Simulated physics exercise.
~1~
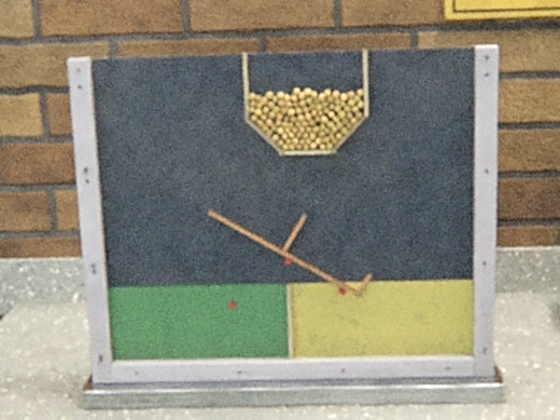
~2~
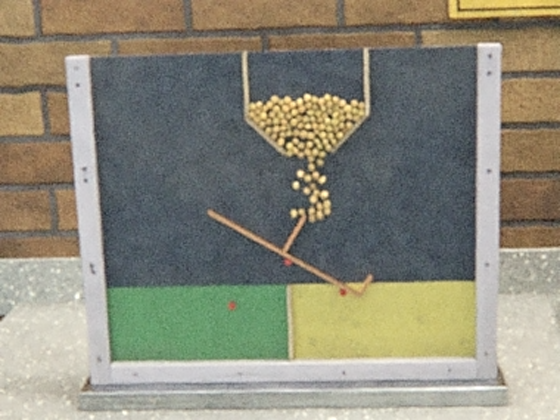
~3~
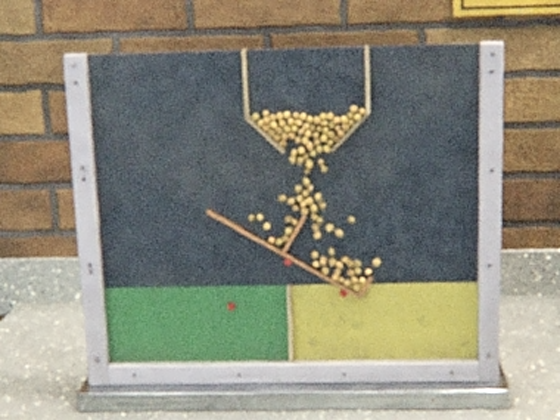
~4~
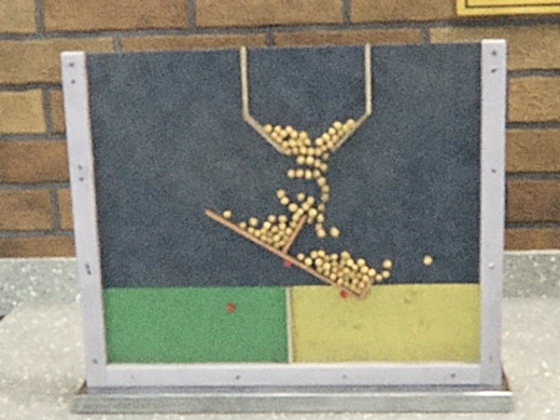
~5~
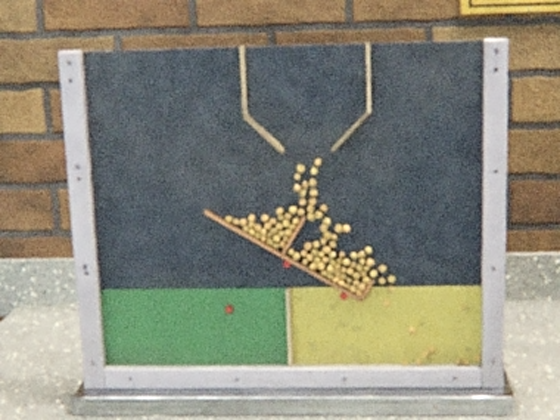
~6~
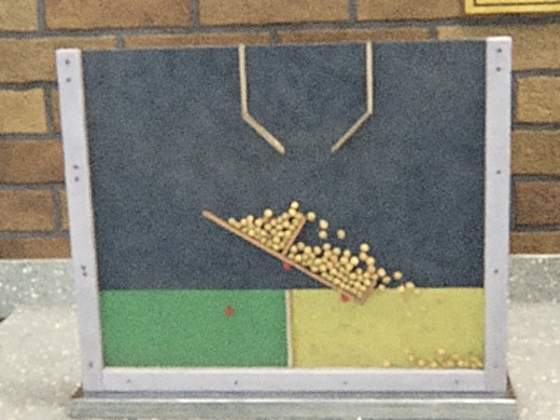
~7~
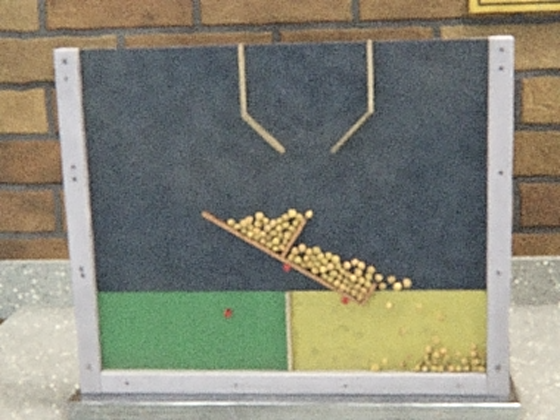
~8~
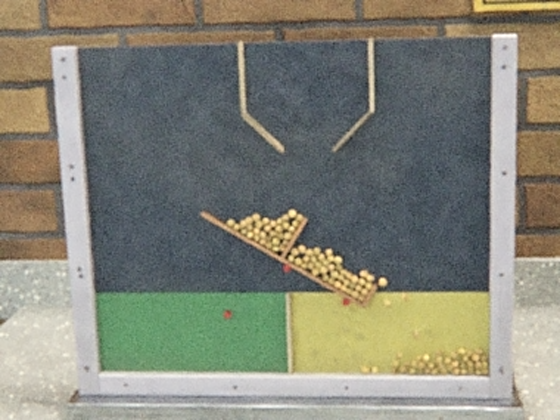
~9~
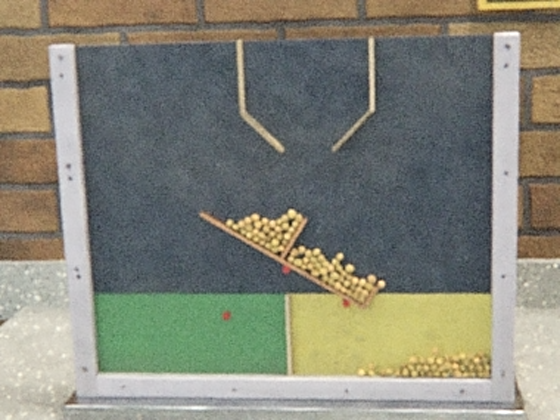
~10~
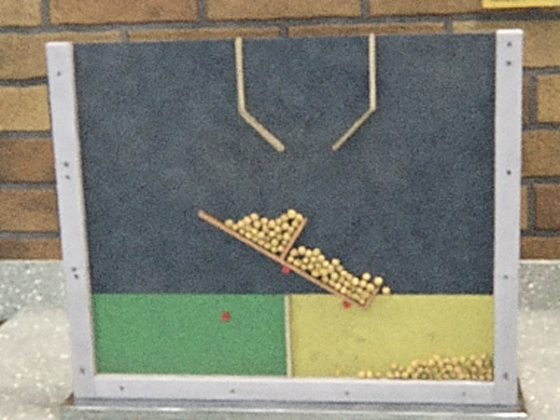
Pale wooden beads pouring from a hopper onto a tilted orange tray, most staying there, the rest spilling into the yellow bin.
